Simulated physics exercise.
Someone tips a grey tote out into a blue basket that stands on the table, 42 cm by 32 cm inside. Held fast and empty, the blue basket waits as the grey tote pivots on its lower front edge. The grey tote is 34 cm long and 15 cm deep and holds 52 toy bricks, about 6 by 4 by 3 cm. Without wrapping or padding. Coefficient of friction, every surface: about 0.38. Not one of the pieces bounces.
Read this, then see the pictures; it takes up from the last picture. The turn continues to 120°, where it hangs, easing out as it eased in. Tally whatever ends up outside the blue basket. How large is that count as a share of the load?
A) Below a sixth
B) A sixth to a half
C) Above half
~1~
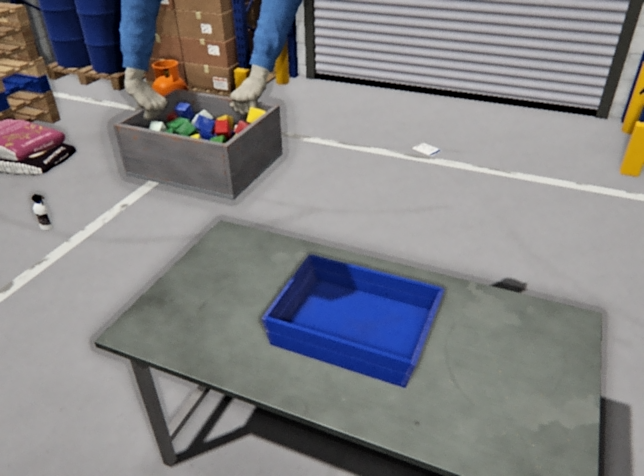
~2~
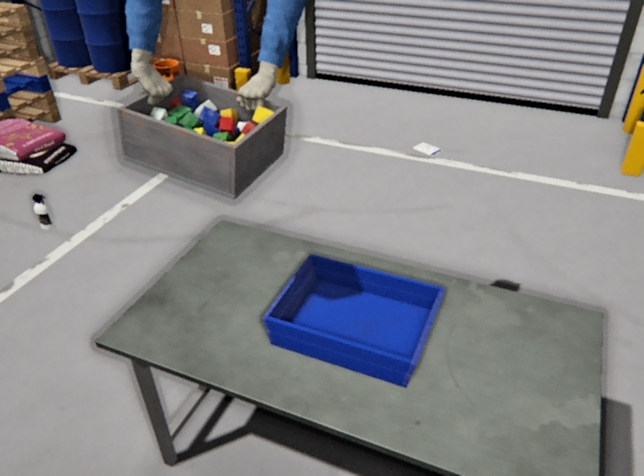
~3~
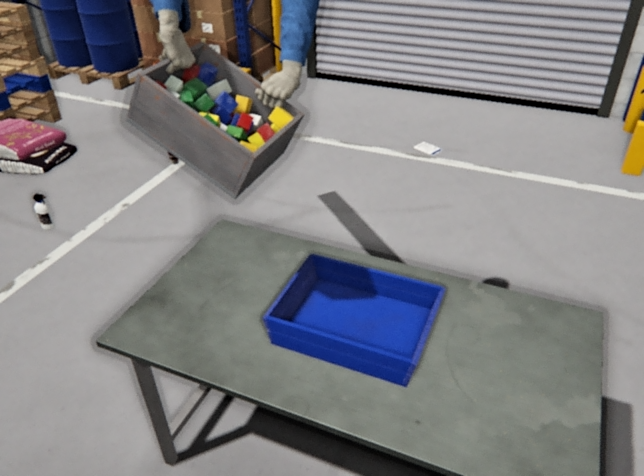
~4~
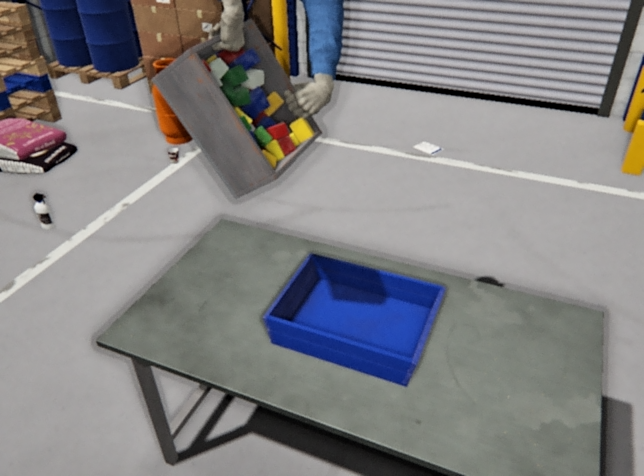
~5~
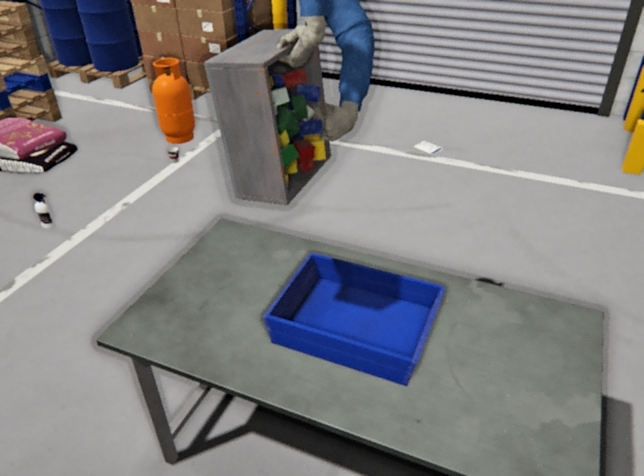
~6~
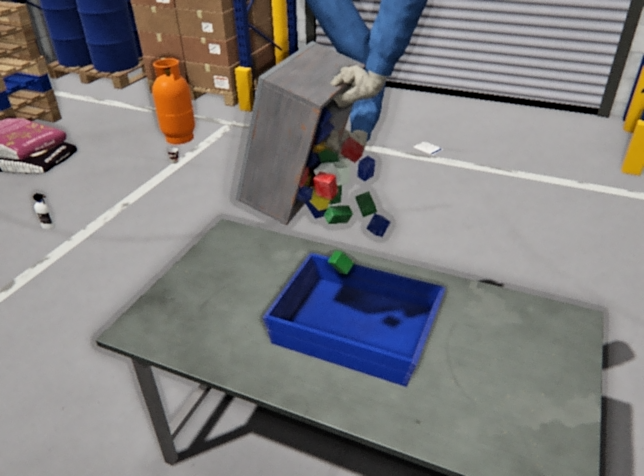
Below a sixth (A).
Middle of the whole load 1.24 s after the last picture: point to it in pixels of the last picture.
The middle lies close to (370, 322).
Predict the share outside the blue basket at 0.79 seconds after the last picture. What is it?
Close to 0 in a hundred.
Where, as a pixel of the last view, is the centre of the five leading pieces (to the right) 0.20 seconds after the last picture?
They'd be centred about (402, 333) in the last picture.
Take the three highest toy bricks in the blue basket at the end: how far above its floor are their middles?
9 cm, more or less.
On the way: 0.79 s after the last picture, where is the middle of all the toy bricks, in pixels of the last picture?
At about (369, 322).
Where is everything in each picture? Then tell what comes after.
In the first picture (we follow the rim corner now nearest the camera), grey tote at (224, 144); blue basket at (412, 362); tilt 0°; nothing out yet.
In the second picture, grey tote at (232, 146); tilt 8°.
In the third picture, grey tote at (252, 154); tilt 29°.
In the fourth picture, grey tote at (275, 174); tilt 56°.
In the fifth picture, grey tote at (288, 200); tilt 84°.
In the sixth picture, grey tote at (289, 221); blue basket at (413, 361); tilt 107°; 14 out, the lowest brick at (341, 262).
Then, 0.20 s after the last picture, tilt 120°; 23 still in the grey tote, 16 in the blue basket and 13 in the air.
Then, 0.44 s after the last picture, tilt 120°; 5 still in the grey tote, 32 in the blue basket and 15 in the air.
Then, 0.79 s after the last picture, tilt 120°; 51 in the blue basket and 1 in the air.
Final count (1.24 s after the last picture), 52 in the blue basket. Asked share, 0 of 52, 0 per cent.
